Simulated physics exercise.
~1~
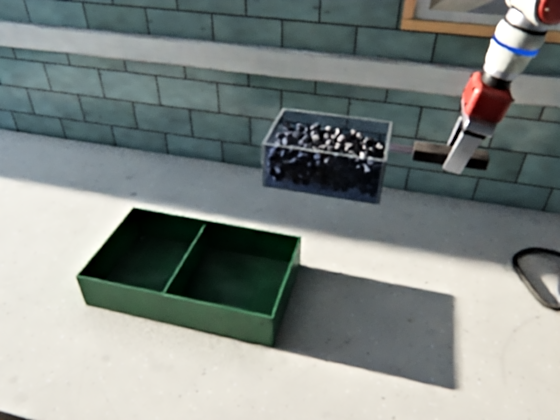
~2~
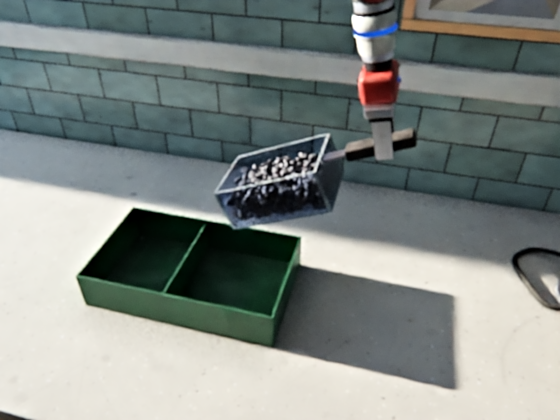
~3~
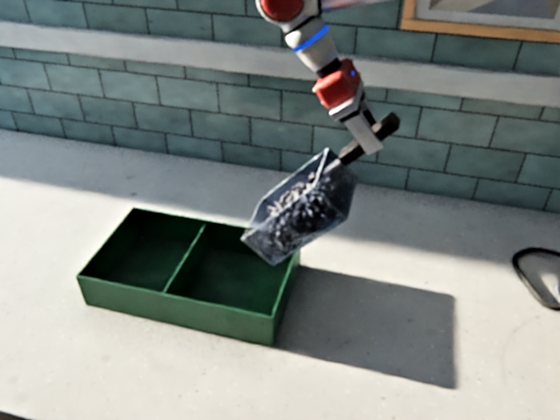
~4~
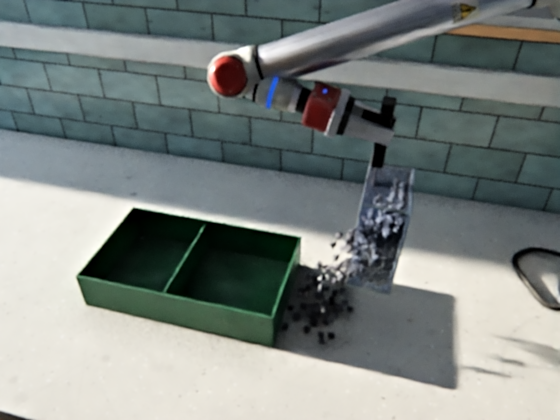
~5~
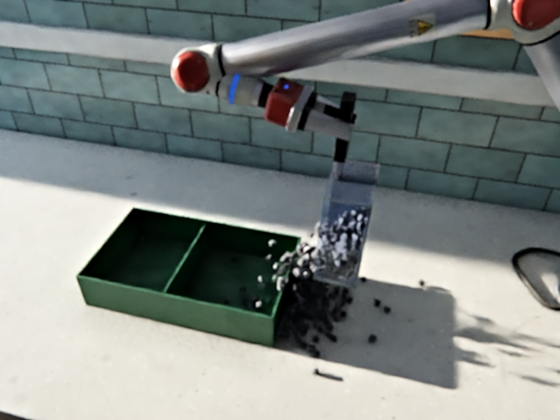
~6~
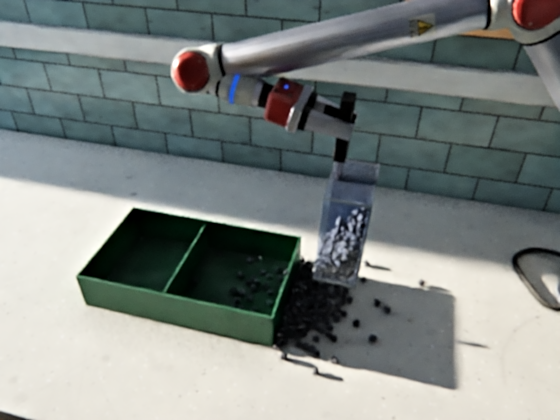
A robot arm tips a clear box, spilling dark pebbles mostly beside the green crate.
